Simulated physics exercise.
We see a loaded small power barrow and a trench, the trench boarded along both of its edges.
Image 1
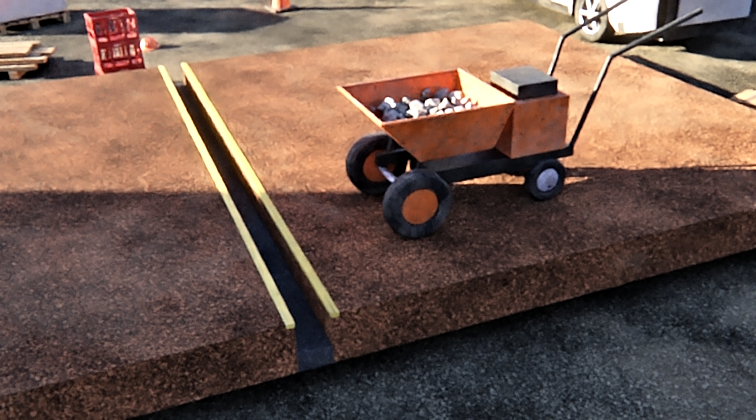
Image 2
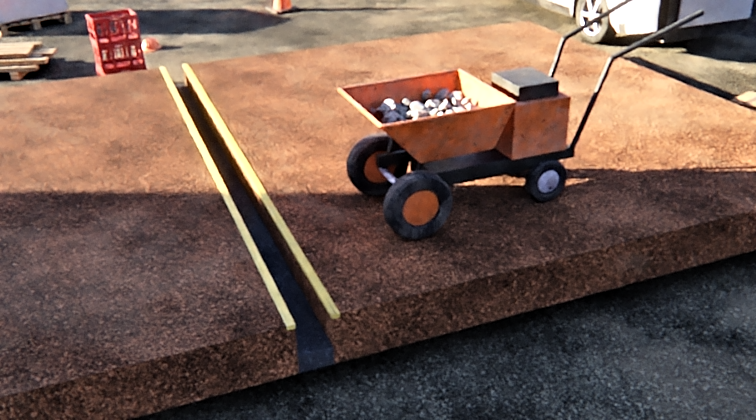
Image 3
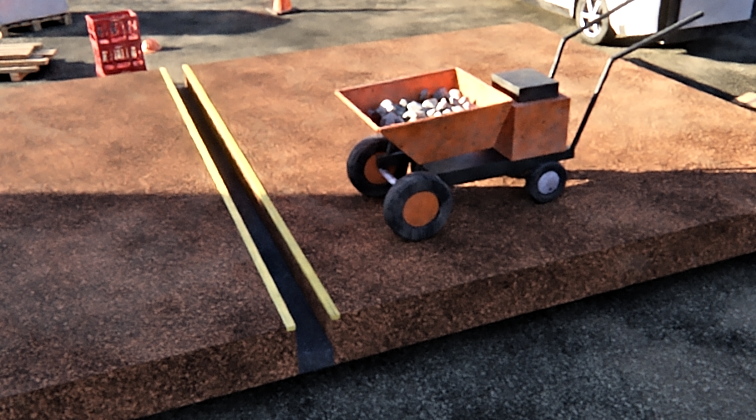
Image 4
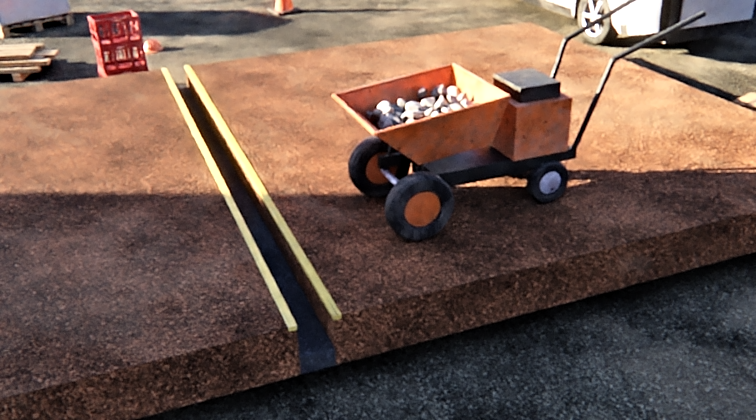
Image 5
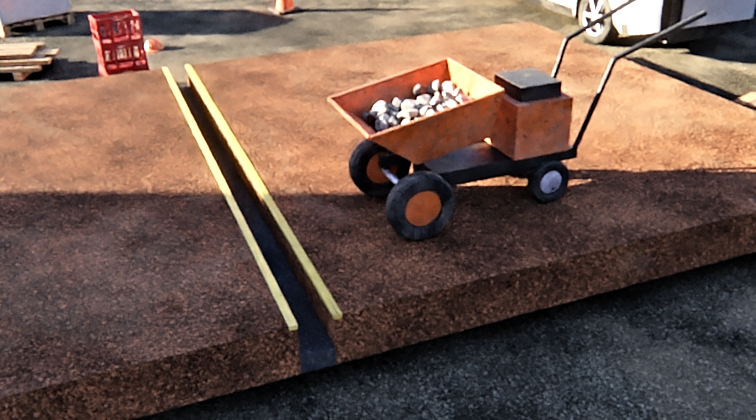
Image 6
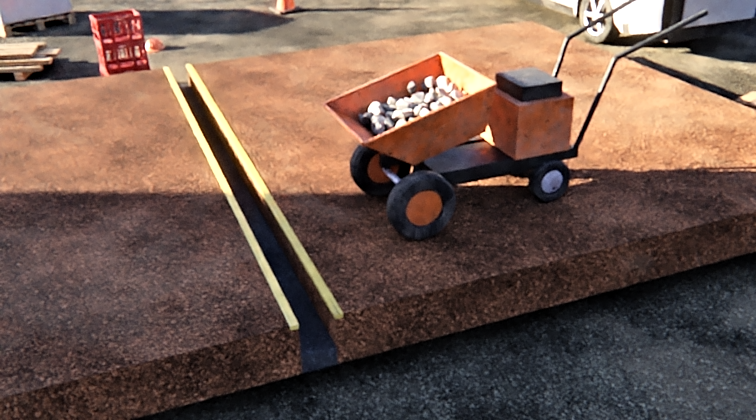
In the video, a small orange power barrow loaded with broken stones stands to the right of a narrow trench edged with yellow boards; its skip, level at first, gradually tilts forward toward the left while the wheels stay in place.
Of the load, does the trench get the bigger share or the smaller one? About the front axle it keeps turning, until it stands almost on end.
The bigger share.
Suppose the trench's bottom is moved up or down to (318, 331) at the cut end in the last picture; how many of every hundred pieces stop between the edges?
The share would be around 40 per cent.
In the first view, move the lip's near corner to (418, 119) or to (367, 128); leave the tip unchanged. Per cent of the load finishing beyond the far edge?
0 and 10 percent, in that order.
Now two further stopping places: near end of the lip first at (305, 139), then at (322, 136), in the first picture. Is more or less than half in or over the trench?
A minority, then a minority.
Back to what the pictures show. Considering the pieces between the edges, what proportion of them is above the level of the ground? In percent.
10 per cent, near enough.
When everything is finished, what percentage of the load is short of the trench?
Roughly 15 in a hundred.
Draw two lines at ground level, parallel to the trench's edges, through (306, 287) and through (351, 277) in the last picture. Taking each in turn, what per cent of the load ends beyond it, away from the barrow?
Close to 50 % and 80 %, in that order.
Just after the last frame, skip tipped steeply; every one in the skip.
A moment on, skip tipped right over; the larger part in the skip; roughly a quarter short of the trench; about a tenth in or heaped over the trench.
Further on, skip tipped right over; roughly a quarter in the skip; roughly a quarter short of the trench; roughly half in or heaped over the trench; about a tenth beyond it.
When it is over, skip tipped right over; roughly a quarter in the skip; about a tenth short of the trench; roughly two thirds in or heaped over the trench; about a tenth beyond it.
